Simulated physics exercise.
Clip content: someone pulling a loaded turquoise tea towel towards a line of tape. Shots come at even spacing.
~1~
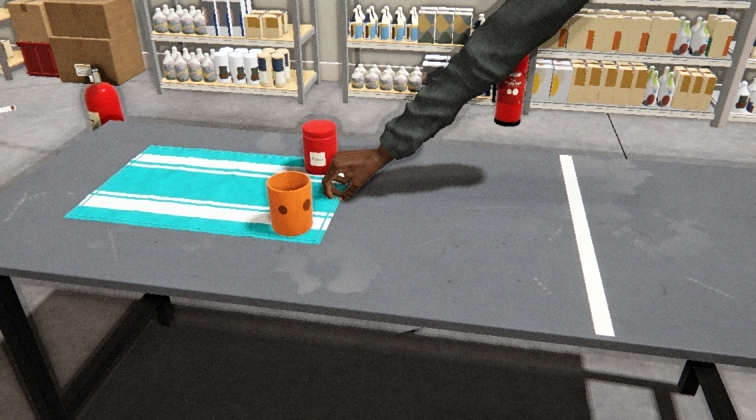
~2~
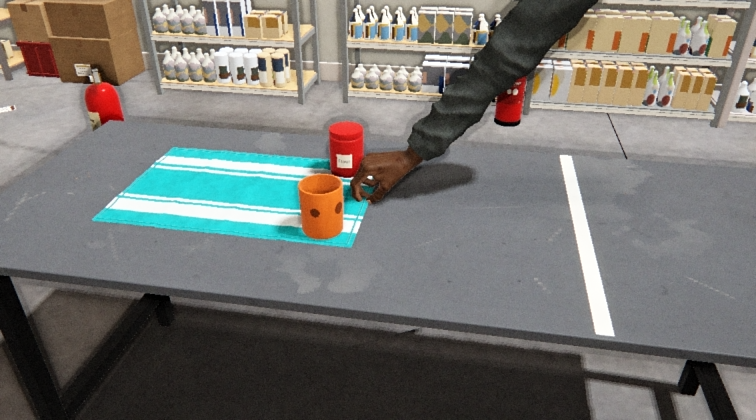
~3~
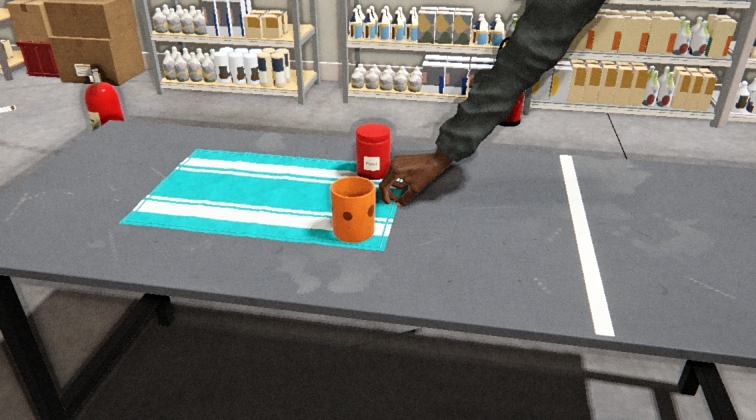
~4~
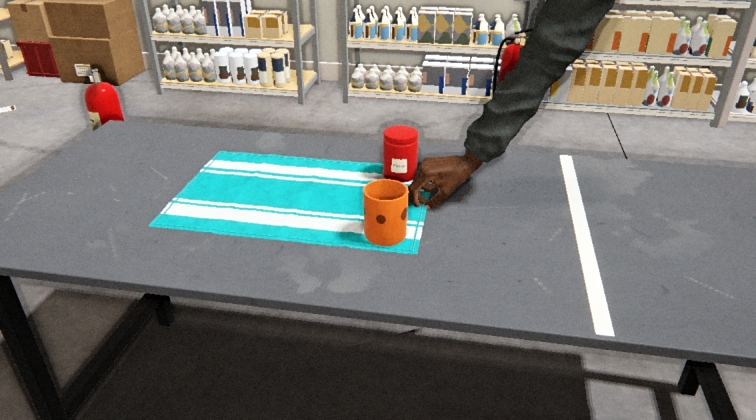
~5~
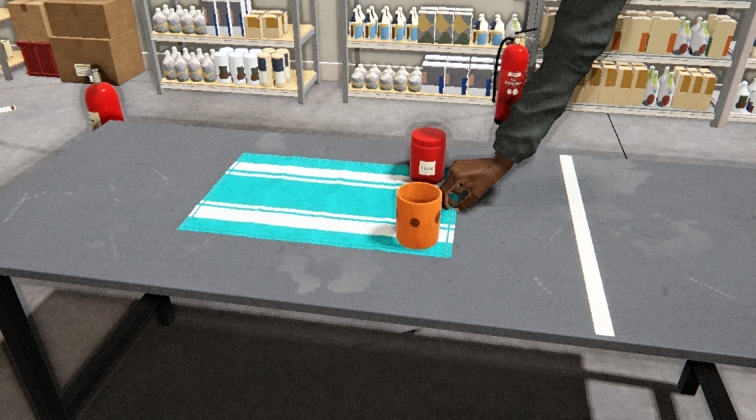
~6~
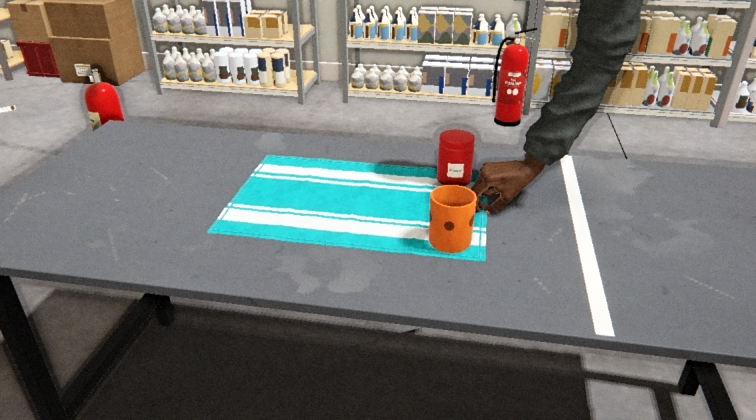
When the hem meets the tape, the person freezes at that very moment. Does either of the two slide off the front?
Orange mug: Yes, it slides off. Red jar: Yes, it slides off.
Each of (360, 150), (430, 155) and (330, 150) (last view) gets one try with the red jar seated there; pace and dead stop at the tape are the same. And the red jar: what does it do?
It doesn't budge off the first time, slips off the end the second time and doesn't budge off the third time.
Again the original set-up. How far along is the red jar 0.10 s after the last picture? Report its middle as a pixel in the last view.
(512, 163), or close to it.
Then, 0.10 s on from there, hem short of the tape; orange mug on the cloth near (520, 226); red jar on the cloth near (513, 163).
Then, 0.21 s on from there, hem at the tape; orange mug ahead of the hem near (592, 233); red jar on the cloth near (572, 167).
In the end, hem at the tape; orange mug ahead of the hem near (700, 245); red jar ahead of the hem near (659, 176). The orange mug slides clear of the cloth and the red jar leaves the cloth.
